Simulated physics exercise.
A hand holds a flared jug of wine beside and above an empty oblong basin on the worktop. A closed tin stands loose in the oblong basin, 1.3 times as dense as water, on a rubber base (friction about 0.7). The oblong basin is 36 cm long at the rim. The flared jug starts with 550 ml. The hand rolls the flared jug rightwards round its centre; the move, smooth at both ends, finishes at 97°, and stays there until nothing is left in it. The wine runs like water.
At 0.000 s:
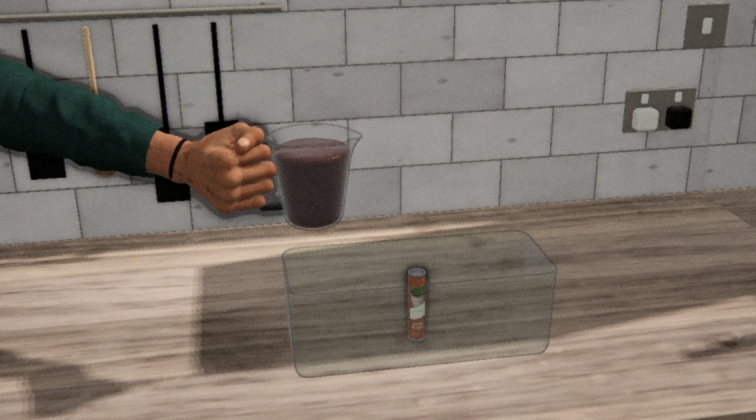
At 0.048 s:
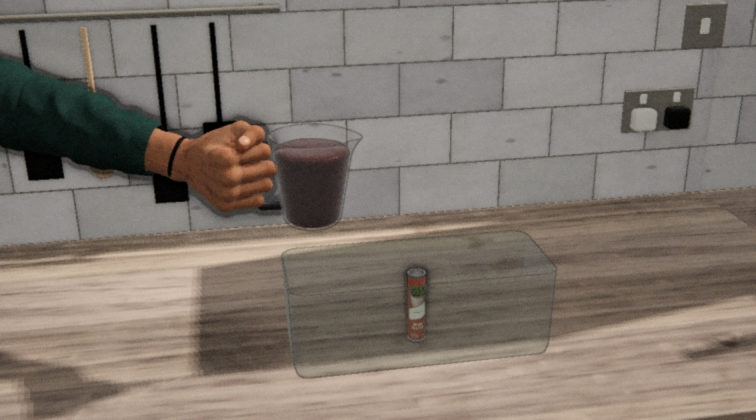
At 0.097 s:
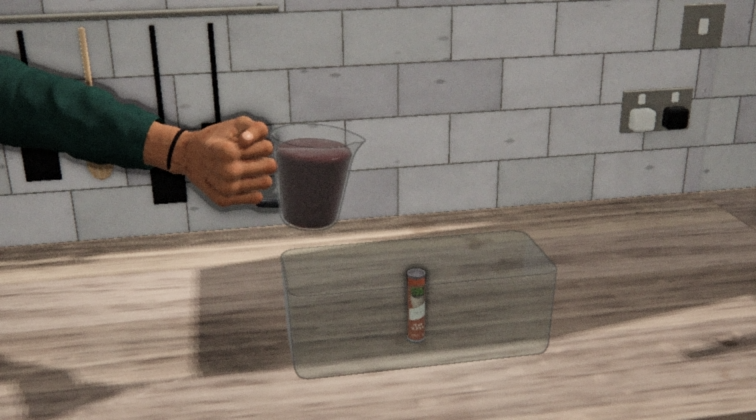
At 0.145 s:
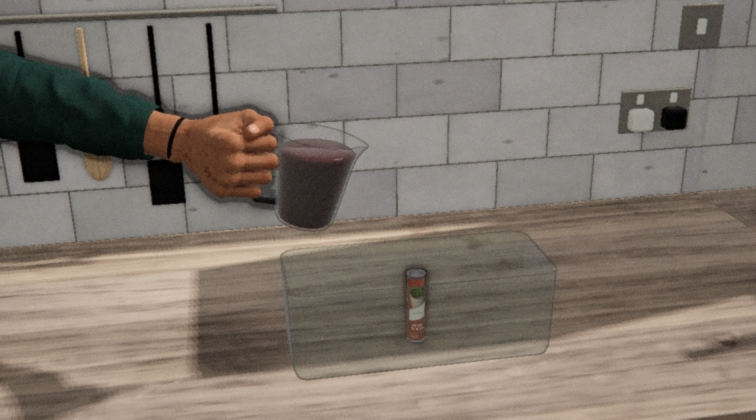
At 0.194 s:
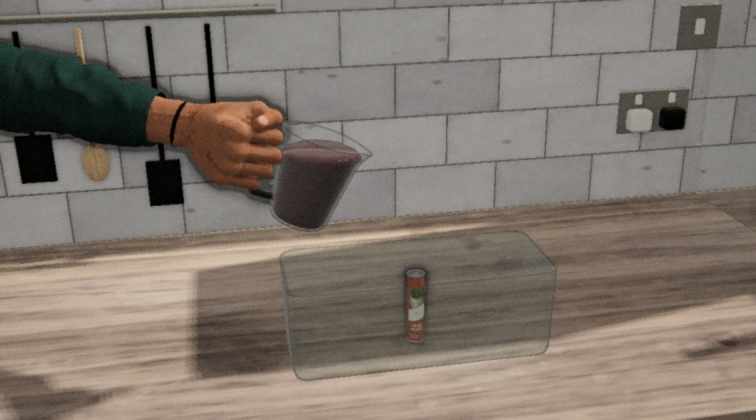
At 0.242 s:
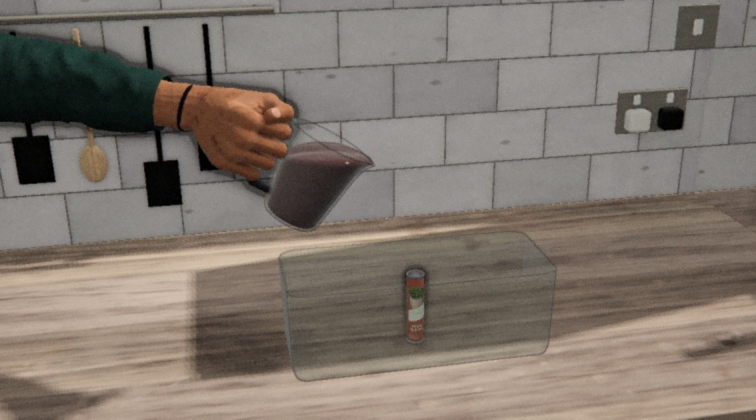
At a wooden kitchen worktop, a hand held a clear jug of dark wine above a glass basin with a small tin standing inside, then smoothly tilted the jug over to the right.
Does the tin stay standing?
It falls.
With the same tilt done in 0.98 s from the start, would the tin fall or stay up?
Then it topples.
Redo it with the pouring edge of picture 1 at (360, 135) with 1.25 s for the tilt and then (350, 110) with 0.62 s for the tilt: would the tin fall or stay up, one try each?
First it falls; then it topples.
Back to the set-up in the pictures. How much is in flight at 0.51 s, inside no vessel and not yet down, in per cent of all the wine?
About 26 per cent.
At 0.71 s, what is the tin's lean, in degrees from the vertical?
Near 10° from upright.
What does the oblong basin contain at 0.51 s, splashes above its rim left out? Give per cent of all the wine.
Near 18 in a hundred.
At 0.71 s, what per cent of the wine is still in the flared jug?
Near 16 in a hundred.
Then, 0.51 s in, the tilt is 88° and 56 per cent is still to pour; the tin stands where it began.
Then, 0.71 s in, the tilt is 97° and 15 per cent is still to pour; the tin leans 10°.
Then, 0.92 s in, the tilt is 97° and 2 per cent is still to pour; the tin lies on its side.
Then, 1.14 s in, the tilt is 97° and 0 per cent is still to pour; the tin lies on its side.
Finally, the tin lies on its side.
